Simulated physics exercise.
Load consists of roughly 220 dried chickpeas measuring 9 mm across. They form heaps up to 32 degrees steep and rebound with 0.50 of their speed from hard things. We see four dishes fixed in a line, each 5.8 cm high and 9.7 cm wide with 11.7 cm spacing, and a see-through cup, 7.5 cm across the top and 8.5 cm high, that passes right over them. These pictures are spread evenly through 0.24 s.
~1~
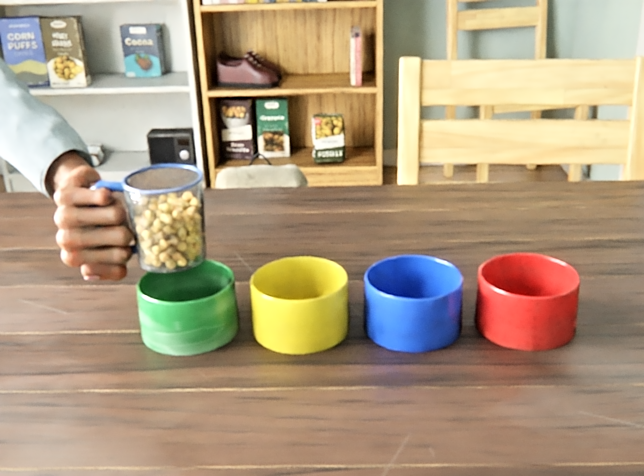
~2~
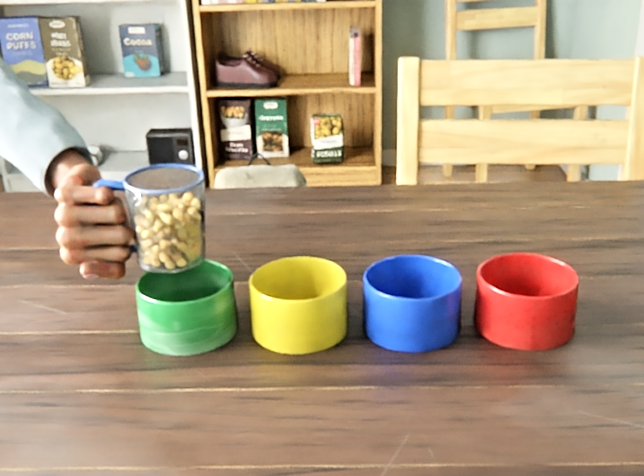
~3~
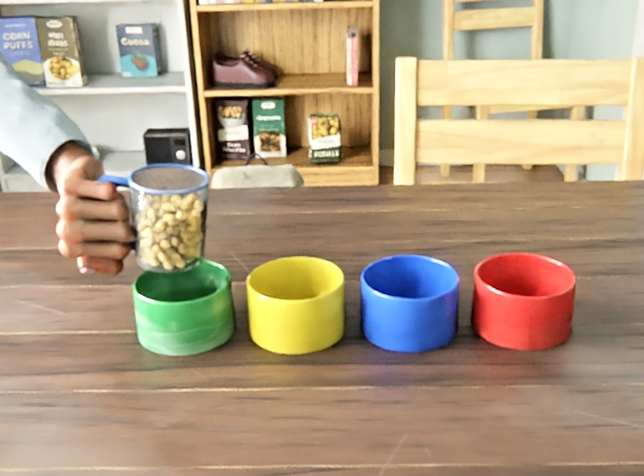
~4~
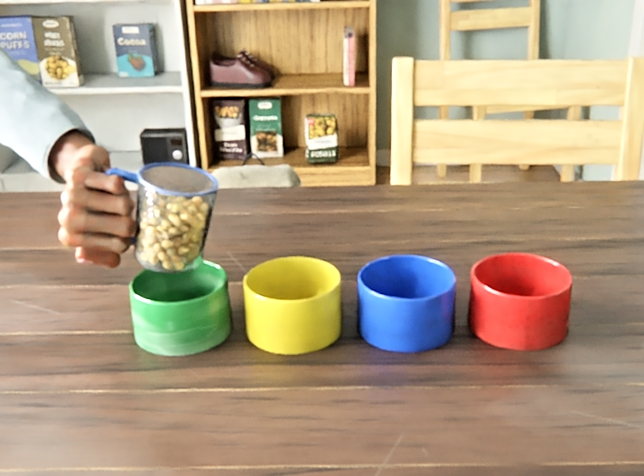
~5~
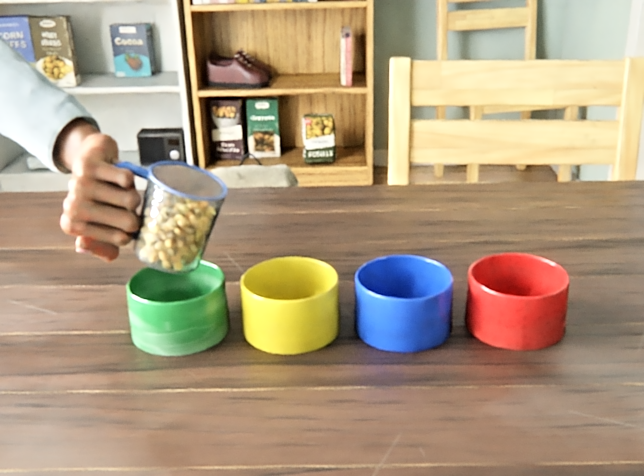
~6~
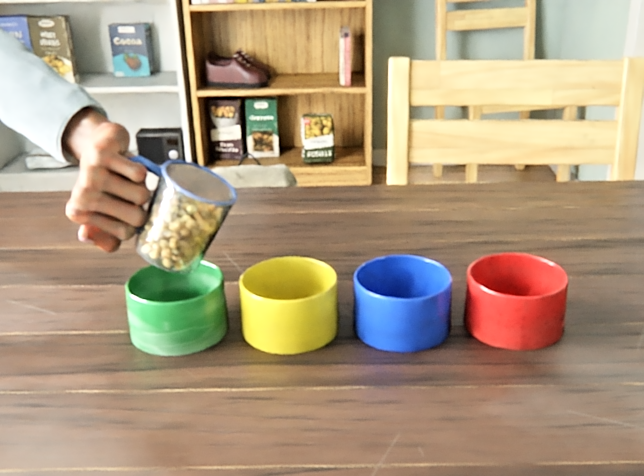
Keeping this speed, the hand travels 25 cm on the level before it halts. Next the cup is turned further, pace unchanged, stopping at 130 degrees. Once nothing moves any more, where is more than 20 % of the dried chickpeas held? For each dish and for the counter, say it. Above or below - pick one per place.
Red dish: Below; blue dish: Below; green dish: Below; yellow dish: Above; counter: Above.
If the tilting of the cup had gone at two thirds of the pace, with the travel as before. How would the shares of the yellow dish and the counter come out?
Then yellow 0 and counter 0.
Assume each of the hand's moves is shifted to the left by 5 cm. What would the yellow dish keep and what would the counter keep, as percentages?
In that case the yellow dish gets 100 and the counter 0.
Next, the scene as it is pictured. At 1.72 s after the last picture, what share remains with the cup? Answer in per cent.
It comes out close to 0 per cent.
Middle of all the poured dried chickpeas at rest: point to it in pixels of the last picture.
(318, 318) or so.
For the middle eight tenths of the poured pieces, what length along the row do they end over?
Spread: Around 11 cm.
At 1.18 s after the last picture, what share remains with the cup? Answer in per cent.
I reckon around 0 per cent.
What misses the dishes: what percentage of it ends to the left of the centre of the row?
Estimated share comes to about 40 per cent.
Then, 0.71 s after the last picture, tilt 130 degrees; cup holds 40 %, yellow 50 %.
Then, 1.18 s after the last picture, tilt 130 degrees; cup holds 0 %, blue 5 %, yellow 60 %.
Then, 1.72 s after the last picture, tilt 130 degrees; cup holds 0 %, blue 5 %, yellow 60 %.
In the end, red 0 %, blue 5 %, green 0 %, yellow 60 %, counter 35 %.
